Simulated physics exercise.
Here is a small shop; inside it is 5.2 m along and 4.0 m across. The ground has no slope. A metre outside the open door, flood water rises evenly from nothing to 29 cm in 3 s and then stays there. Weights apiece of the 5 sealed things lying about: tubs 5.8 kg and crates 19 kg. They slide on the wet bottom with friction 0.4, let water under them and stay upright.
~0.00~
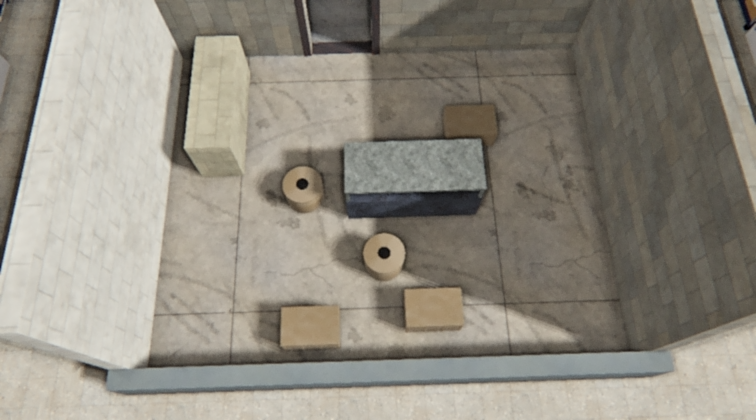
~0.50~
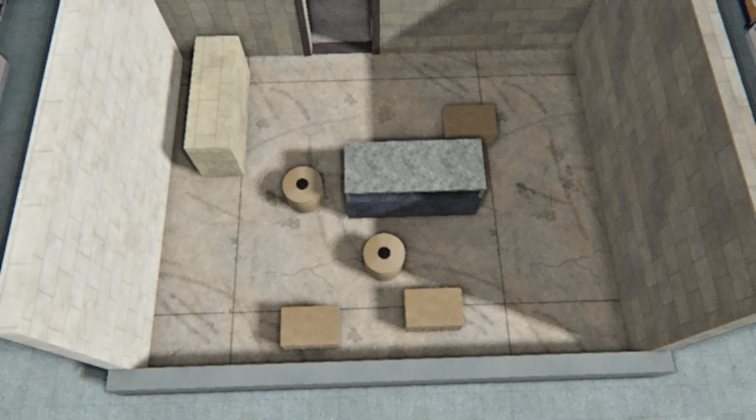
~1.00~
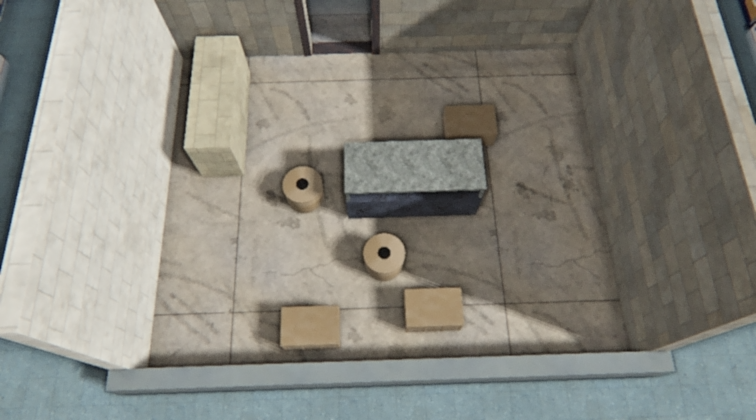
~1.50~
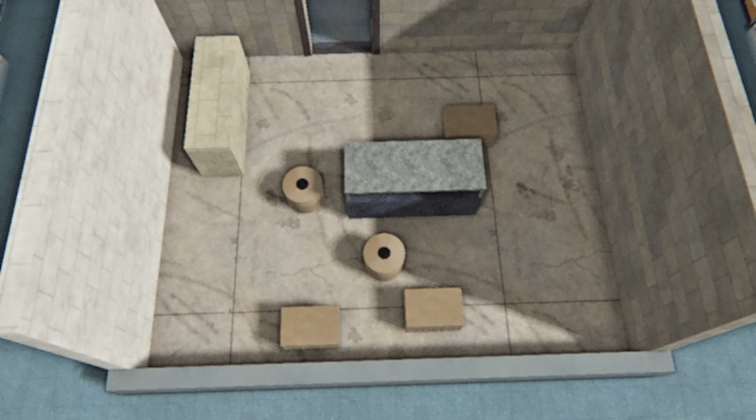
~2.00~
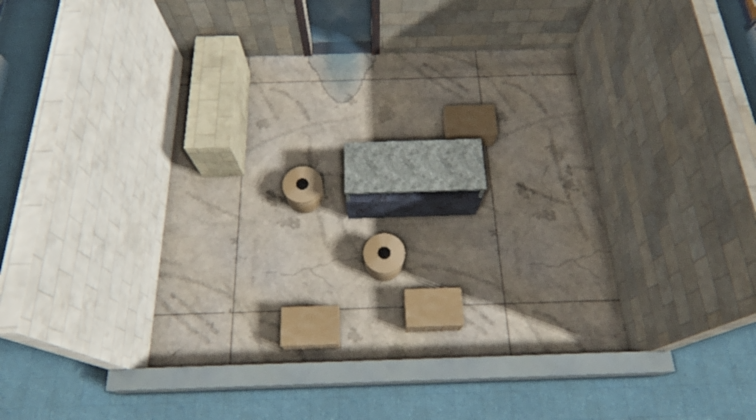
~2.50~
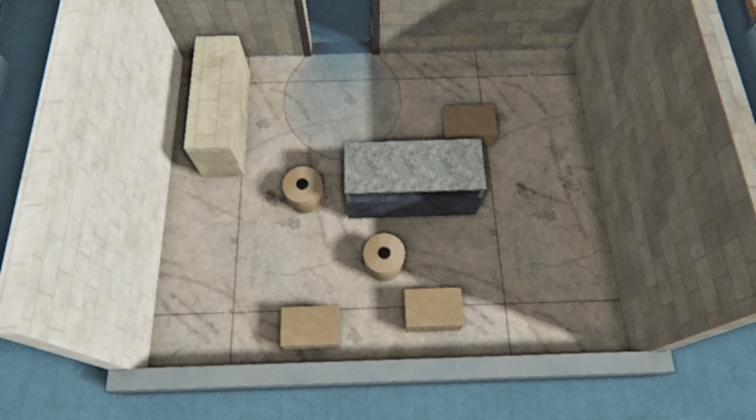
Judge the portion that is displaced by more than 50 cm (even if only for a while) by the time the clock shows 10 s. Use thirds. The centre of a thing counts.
It is one to two thirds.
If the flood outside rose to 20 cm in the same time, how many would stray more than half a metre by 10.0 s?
In that case 1 of them.
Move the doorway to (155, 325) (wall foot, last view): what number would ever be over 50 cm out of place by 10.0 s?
Then 4.
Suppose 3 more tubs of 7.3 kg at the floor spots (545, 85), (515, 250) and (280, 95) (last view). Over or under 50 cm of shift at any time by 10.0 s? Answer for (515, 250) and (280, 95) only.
In turn: Under, over.
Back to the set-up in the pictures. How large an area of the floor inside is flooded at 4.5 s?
About 10.5 m2.
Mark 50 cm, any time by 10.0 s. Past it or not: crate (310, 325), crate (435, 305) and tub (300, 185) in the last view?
In turn: More, under, more.
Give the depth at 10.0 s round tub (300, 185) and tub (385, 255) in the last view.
Roughly 11 and 7 cm.
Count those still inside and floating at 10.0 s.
2 of them.
After 3.5 s 0 of 5 are over 50 cm from their spots; 0 afloat.
After 4.5 s 1 of 5 are over 50 cm from their spots; 0 afloat.
After 7.0 s 1 of 5 are over 50 cm from their spots; 1 afloat.
After 10.0 s 3 of 5 are over 50 cm from their spots, and 3 have been at some point; 2 afloat.
